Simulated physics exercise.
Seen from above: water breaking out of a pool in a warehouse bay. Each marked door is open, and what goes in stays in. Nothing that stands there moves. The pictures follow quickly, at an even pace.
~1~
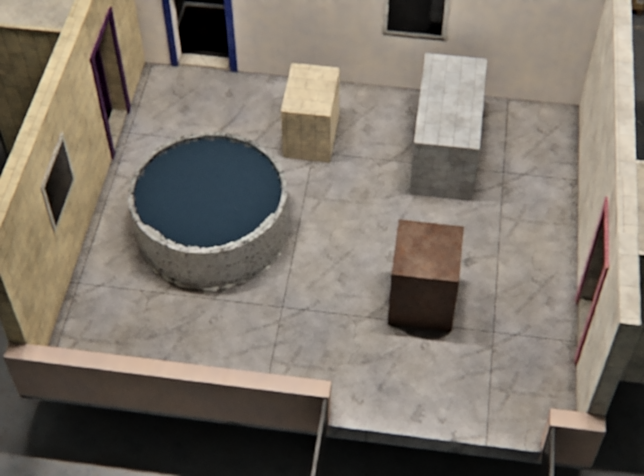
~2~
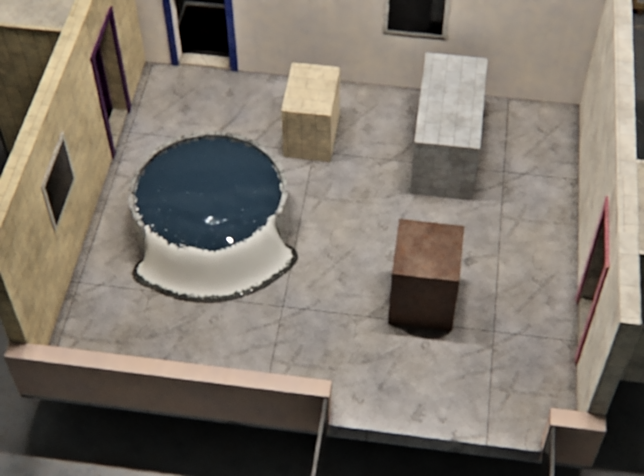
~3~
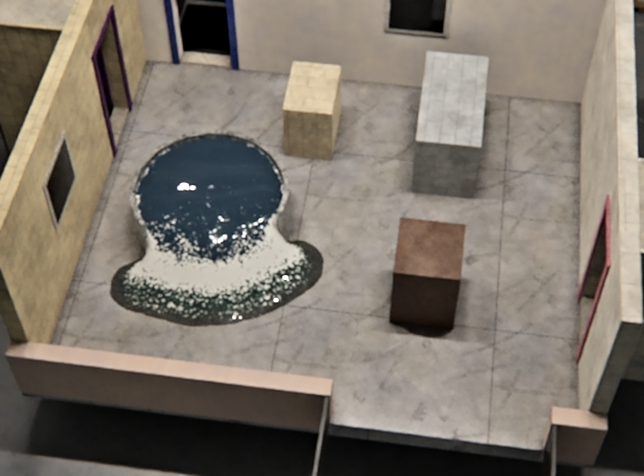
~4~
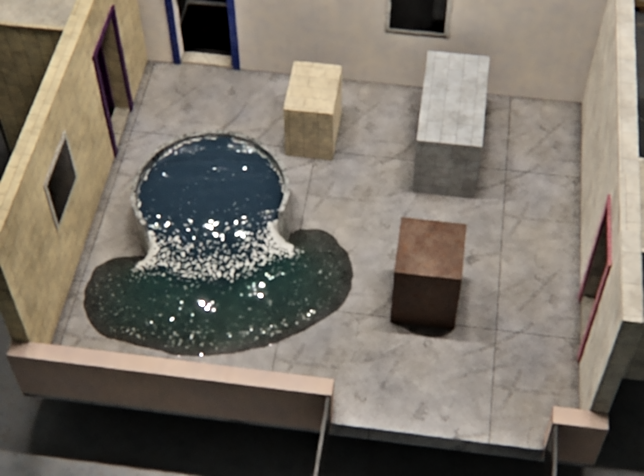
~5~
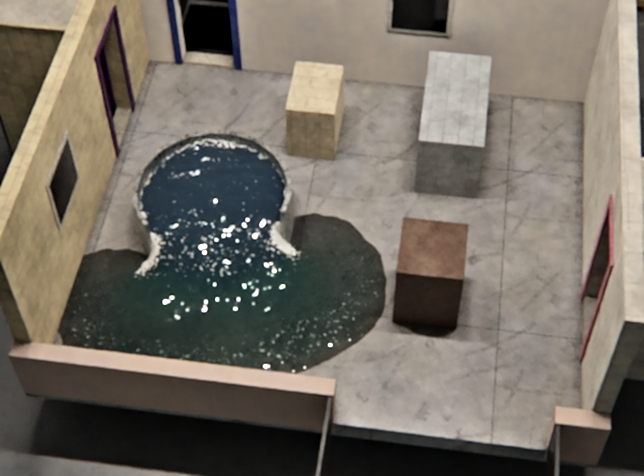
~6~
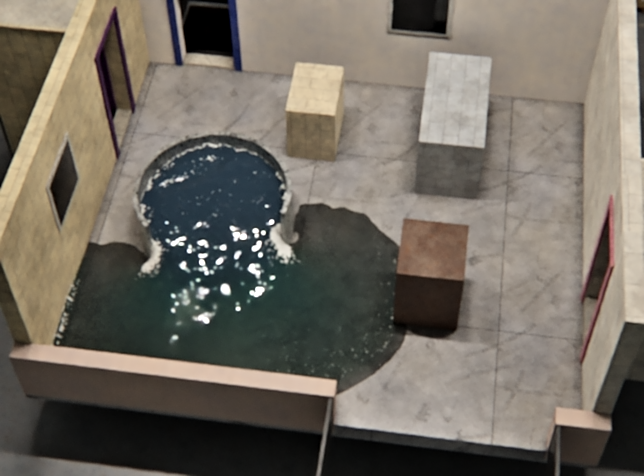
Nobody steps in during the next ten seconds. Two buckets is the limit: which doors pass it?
The purple door stays under that; the blue door takes more than that; the pink door stays under that.
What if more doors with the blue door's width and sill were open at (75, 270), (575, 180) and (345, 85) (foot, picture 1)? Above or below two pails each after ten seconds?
One after the other: Goes over, stays under, keeps below it.
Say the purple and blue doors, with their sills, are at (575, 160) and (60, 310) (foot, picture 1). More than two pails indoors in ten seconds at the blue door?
One by one: The blue door goes over.
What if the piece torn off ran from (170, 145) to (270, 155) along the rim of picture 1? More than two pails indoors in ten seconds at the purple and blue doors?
My reading: The purple one is over, the blue one floods.
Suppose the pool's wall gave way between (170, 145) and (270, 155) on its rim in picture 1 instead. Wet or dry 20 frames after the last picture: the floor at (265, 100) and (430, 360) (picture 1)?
In that order: Covered, not flooded.
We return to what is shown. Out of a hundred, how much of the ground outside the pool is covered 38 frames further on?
I make it 90 per cent.
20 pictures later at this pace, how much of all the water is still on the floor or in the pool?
Near 88 in a hundred.
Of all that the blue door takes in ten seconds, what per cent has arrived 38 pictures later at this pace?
Near 65 in a hundred.
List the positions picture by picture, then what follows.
In the first picture, still water in the round pool at (208, 194).
In the second picture, water pours out at (216, 273) and has run to (290, 252).
In the third picture, the front is at (315, 256), out from the gap at (217, 274).
In the fourth picture, water pours out at (219, 276) and has run to (90, 306).
In the fifth picture, water pours out at (221, 277) and has run to (62, 320).
In the sixth picture, water pours out at (221, 278) and has run to a hidden place.
A moment on, water covers 30 % of the floor; the purple door not reached, the blue door not reached, the pink door not reached.
Next, water covers 35 % of the floor; the purple door not reached, the blue door not reached, the pink door not reached.
Then, water covers 50 % of the floor; the purple door wet at the sill, nothing in, the blue door not reached, the pink door wet at the sill, nothing in.
Later, water covers 90 % of the floor; the purple door wet at the sill, nothing in, the blue door over two buckets in, the pink door under two buckets in.
In the end, water covers 100 % of the floor; the purple door wet at the sill, nothing in, the blue door far over two buckets in, the pink door under two buckets in.
